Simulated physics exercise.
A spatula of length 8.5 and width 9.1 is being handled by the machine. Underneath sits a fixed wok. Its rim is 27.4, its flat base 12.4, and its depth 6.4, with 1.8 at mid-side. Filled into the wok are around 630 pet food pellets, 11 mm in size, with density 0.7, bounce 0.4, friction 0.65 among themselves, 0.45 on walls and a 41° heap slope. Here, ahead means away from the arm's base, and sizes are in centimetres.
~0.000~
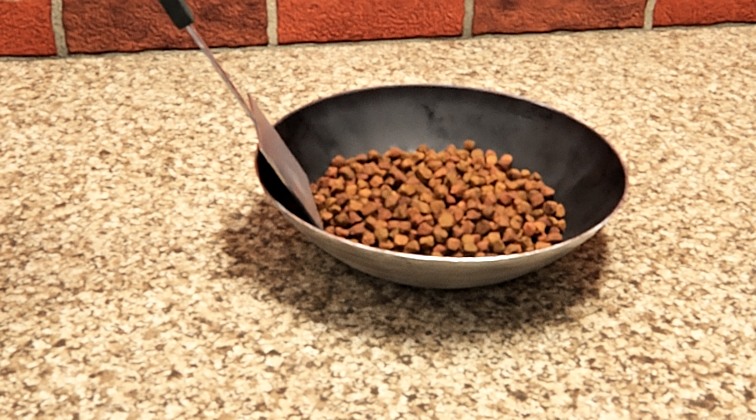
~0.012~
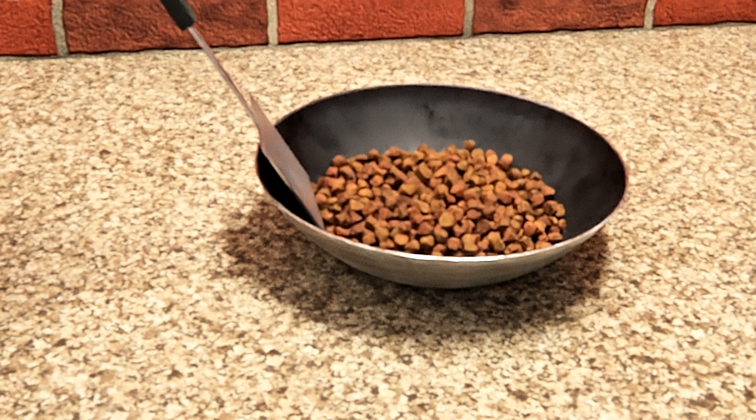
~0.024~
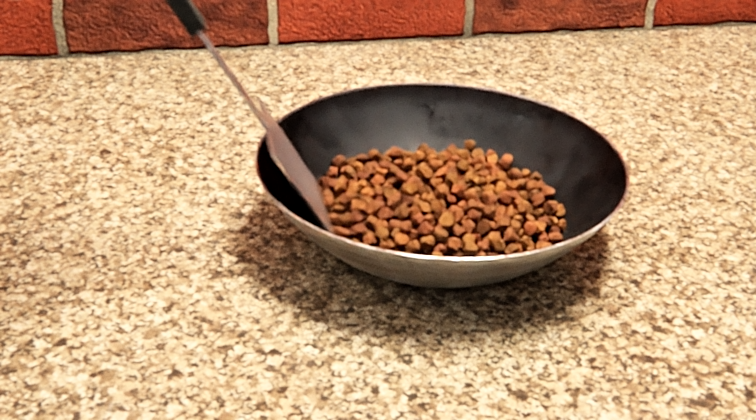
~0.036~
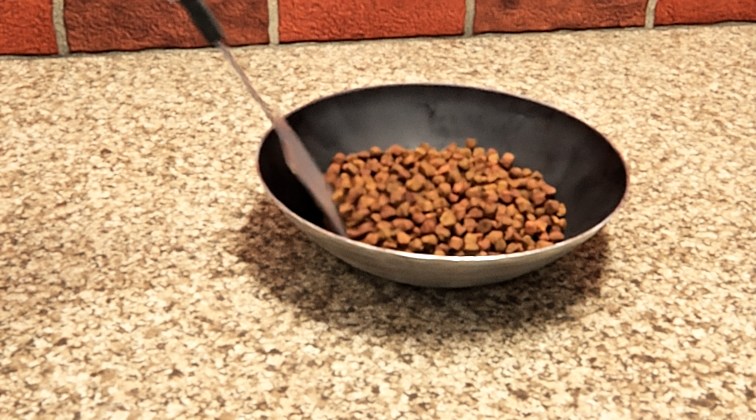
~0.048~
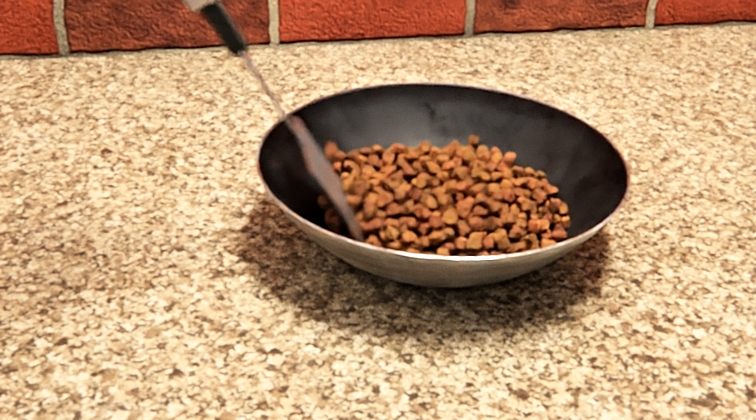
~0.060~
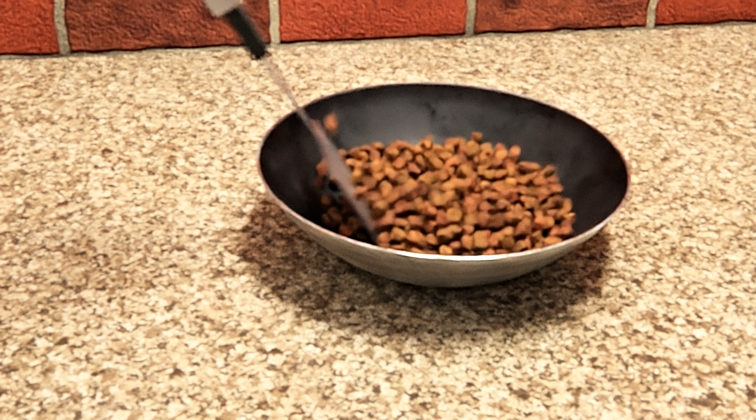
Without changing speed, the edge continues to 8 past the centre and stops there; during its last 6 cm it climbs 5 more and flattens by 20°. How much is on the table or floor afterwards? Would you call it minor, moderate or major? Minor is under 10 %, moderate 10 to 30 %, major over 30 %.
I would call it major.
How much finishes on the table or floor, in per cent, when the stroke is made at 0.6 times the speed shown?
Something close to 25 per cent ends up on the table or floor.
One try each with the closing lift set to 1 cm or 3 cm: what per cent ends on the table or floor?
Result, in order: Approx. 40 % and 50 %.
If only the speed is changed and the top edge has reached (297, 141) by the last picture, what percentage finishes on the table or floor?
About 25 percent.
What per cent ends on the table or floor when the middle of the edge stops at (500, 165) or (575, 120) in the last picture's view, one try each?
Estimates, in order: 15 % and 50 %.
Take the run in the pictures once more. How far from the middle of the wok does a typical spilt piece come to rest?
It's around 34 cm.
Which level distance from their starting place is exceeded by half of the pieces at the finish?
Somewhere around 9 centimetres, I'd say.
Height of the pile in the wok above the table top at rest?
Height at rest: Roughly 6.0 cm.
After 0.10 s, sloping 60°, highest piece 17 above the table; 628 in the wok, 1 on the blade or in flight.
After 0.13 s, sloping 55°, highest piece 22 above the table; 625 in the wok, 4 on the blade or in flight.
After 0.35 s, sloping 40°, highest piece 28 above the table; 371 in the wok, 79 on the table or floor, 179 on the blade or in flight.
After 1.40 s, sloping 40°, highest piece 6 above the table; 370 in the wok, 259 on the table or floor.
In the end, 370 in the wok, 259 on the table or floor. That is 41 % on the table or floor.
